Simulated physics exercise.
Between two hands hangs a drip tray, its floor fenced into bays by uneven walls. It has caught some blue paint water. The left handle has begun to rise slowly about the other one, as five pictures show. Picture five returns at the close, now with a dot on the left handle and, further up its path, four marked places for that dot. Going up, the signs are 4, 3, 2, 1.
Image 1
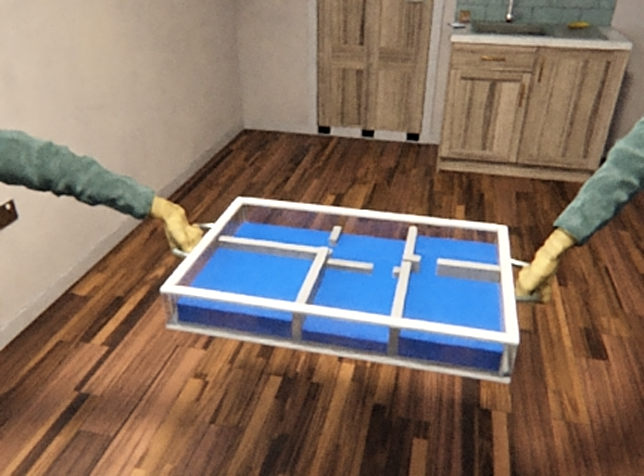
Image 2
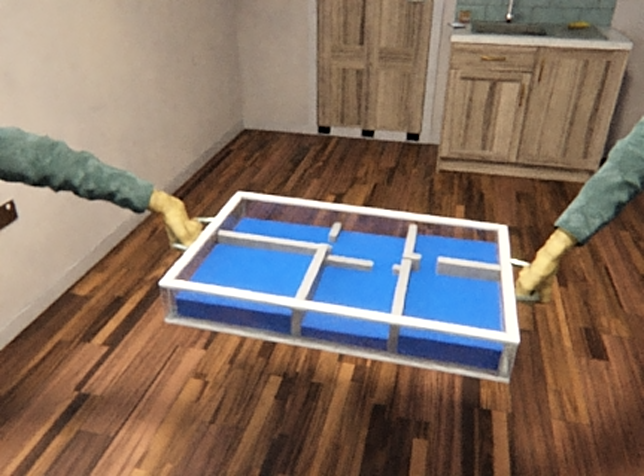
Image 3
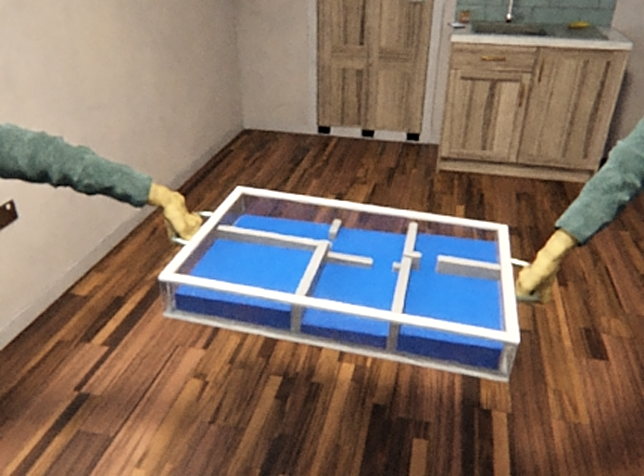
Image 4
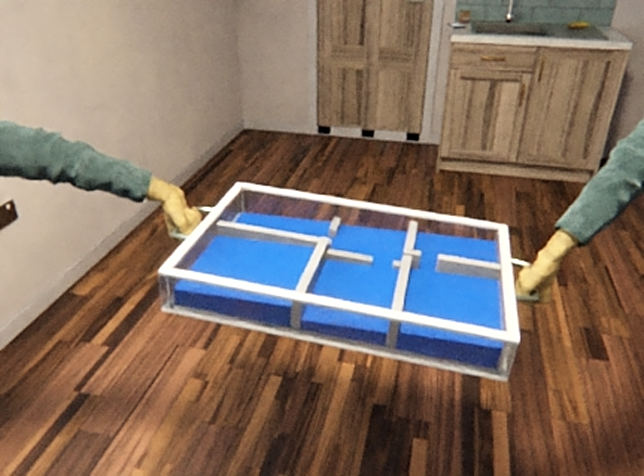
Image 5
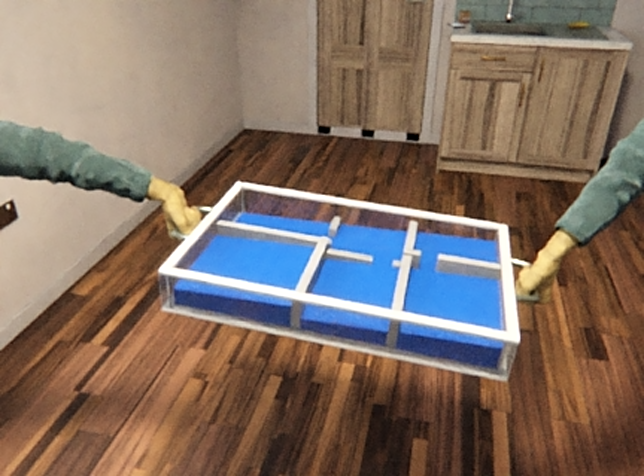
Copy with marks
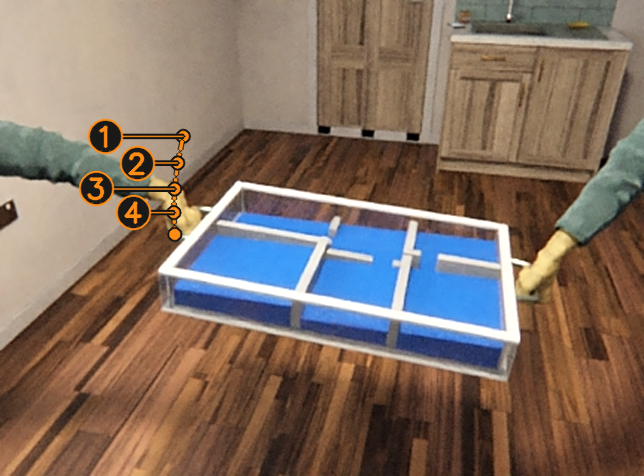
The video shows two gloved hands holding a clear, white-framed tray of blue liquid, divided by low walls, above a wooden kitchen floor. The left hand raises its end slightly, tilting the tray gently down to the right.
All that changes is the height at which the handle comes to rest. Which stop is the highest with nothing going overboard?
Go for 2.
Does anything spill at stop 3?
No.
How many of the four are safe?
Three.
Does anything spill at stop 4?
No.
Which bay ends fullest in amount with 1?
The front right bay.
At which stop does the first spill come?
The answer is 1.
On the marked copy, 1 at (183, 136); 2 at (177, 163); 3 at (174, 188); 4 at (173, 212).
Choosing 1, about 9 % goes over the rim.
Choosing 2, nothing spills; the front right bay holds the most.
Choosing 3, nothing spills; the front left bay holds the most.
Choosing 4, nothing spills; the front left bay holds the most.
